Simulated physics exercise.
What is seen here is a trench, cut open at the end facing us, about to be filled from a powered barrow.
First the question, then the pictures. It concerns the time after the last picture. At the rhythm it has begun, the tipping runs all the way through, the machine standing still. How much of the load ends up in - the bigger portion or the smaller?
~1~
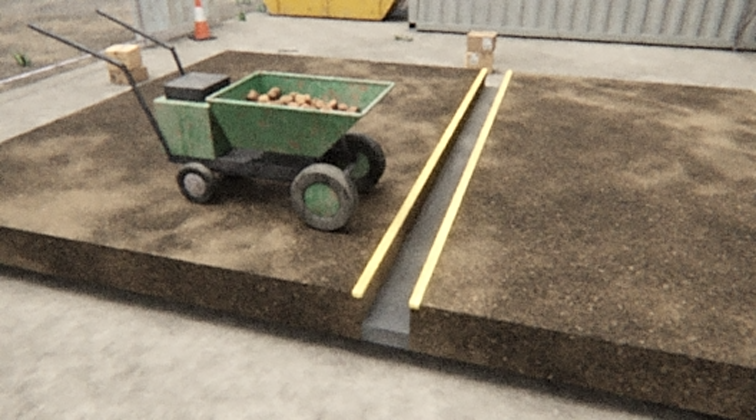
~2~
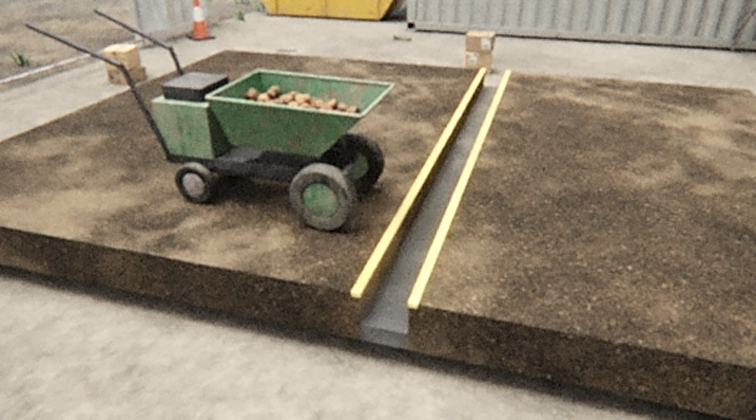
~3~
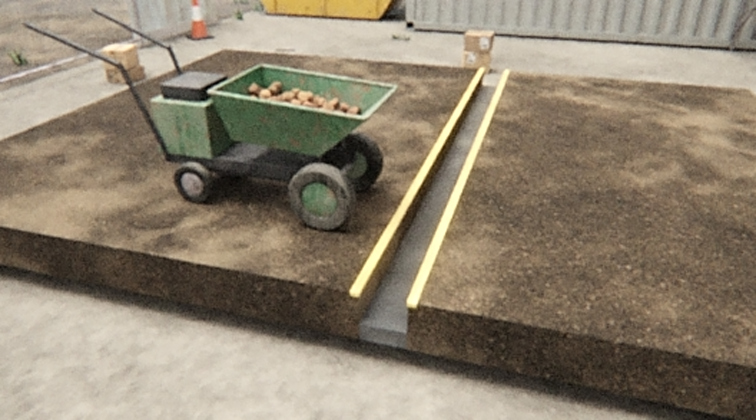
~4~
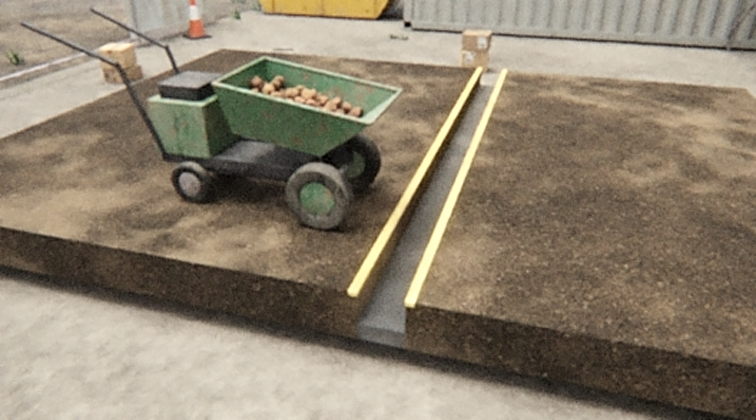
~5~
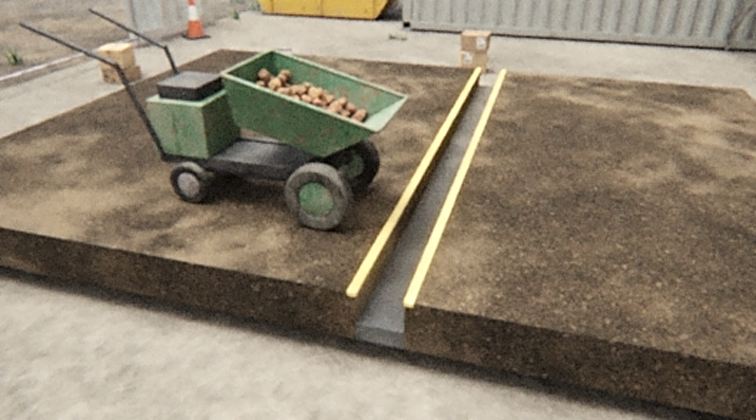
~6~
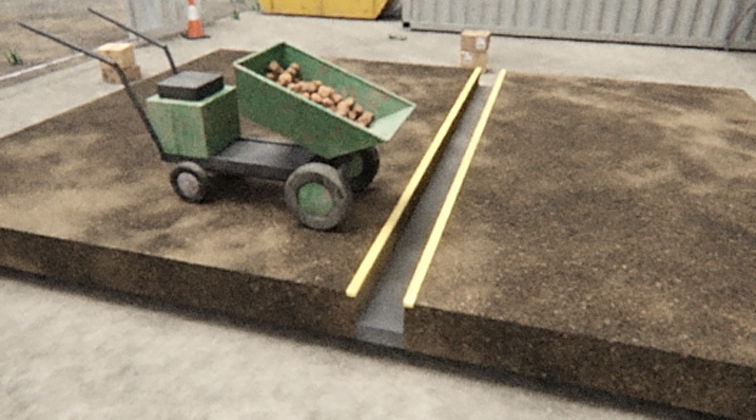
The smaller portion ends up in.
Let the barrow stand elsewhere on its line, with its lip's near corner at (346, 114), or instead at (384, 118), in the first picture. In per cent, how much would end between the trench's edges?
Estimates, in order: 60 % then 0 %.
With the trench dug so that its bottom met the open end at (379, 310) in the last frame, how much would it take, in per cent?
I'd guess close to 10 percent.
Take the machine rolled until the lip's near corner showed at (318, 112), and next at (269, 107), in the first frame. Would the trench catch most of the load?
From the first position beyond one half lands between the edges, from the second short of one half.
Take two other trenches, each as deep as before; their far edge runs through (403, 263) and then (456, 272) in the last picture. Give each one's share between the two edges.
Close to 0 per cent in the first, close to 90 per cent in the second.
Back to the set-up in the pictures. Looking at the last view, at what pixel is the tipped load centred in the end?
Last view, centre at rest - approx. (457, 219).
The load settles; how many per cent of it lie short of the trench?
0 percent.
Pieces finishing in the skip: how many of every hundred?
I'd say close to 25 percent.
Soon, skip tipped steeply; all in the skip.
A while on, skip tipped right over; about two thirds in the skip; a small part in or heaped over the trench; about a third beyond it; a stray few falling.
Towards the end, skip tipped right over; about a quarter in the skip; about a quarter in or heaped over the trench; about half beyond it.
Finally, skip tipped right over; about a quarter in the skip; about a quarter in or heaped over the trench; about half beyond it.
